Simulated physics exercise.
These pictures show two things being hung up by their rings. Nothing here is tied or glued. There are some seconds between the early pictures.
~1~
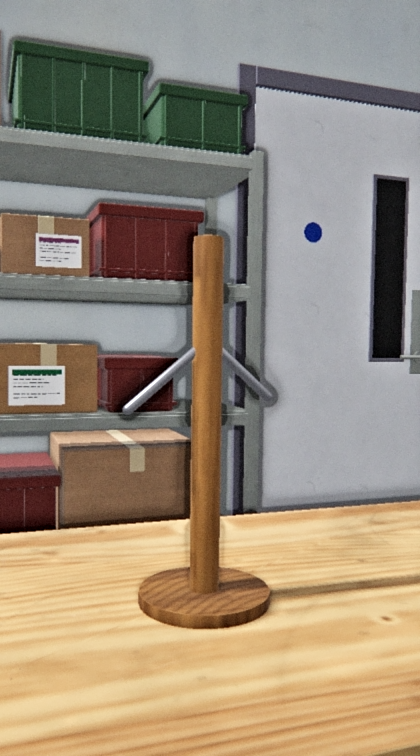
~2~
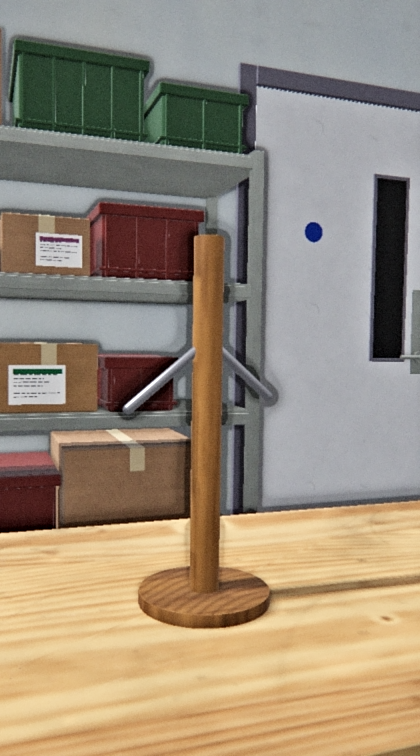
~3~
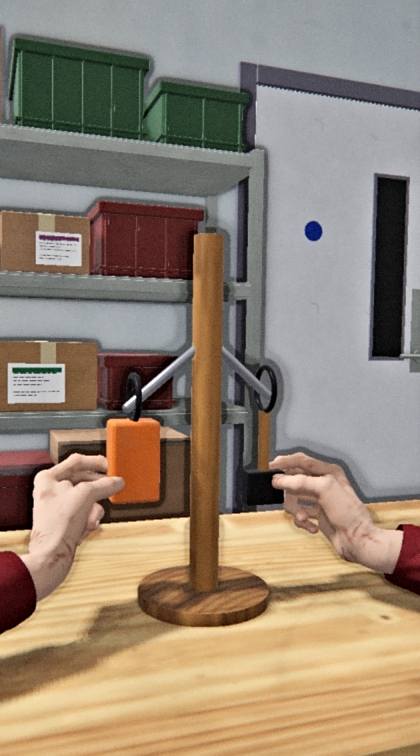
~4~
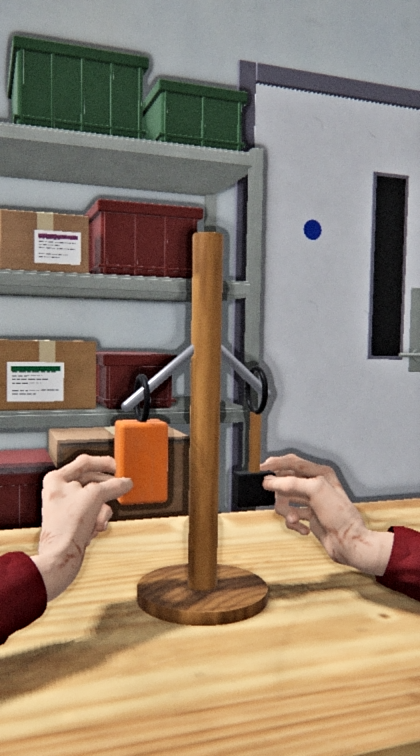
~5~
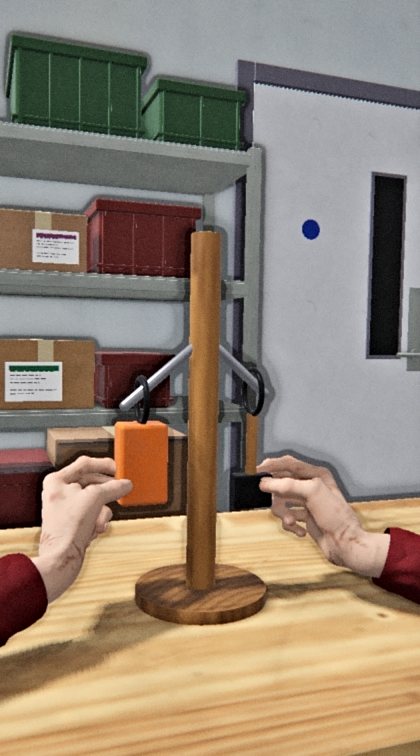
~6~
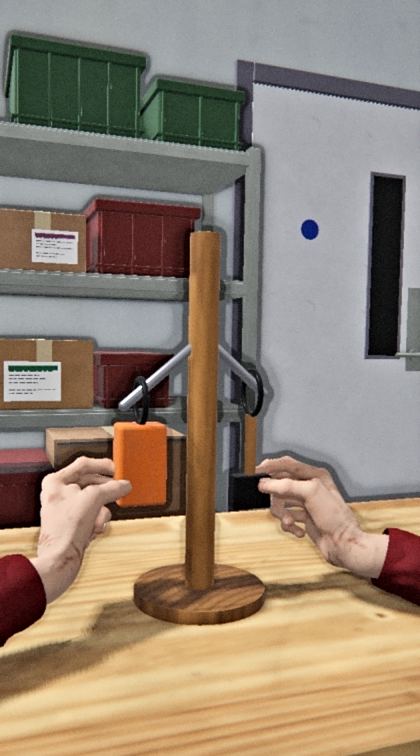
Two hands brought an orange pouch and a black brush to a wooden peg stand that had stood alone on the table, then set their rings over the sloping pegs, still holding both.
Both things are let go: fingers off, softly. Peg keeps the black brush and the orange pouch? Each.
Result: The black brush detaches; the orange pouch detaches.
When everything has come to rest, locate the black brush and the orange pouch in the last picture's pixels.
Black brush: (323, 566); orange pouch: (45, 592).
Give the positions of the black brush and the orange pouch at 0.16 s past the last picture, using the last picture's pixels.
The black brush is at (267, 478) and the orange pouch at (121, 483).
Then, 0.16 s later than the last frame, black brush tilted by 22° near (267, 479); orange pouch tilted by 31° near (120, 483).
Then, 0.28 s later than the last frame, black brush dropping near (294, 516); orange pouch dropping near (70, 562).
When it is over, the black brush drops to the table, near (323, 566); the orange pouch drops to the table, near (45, 592).
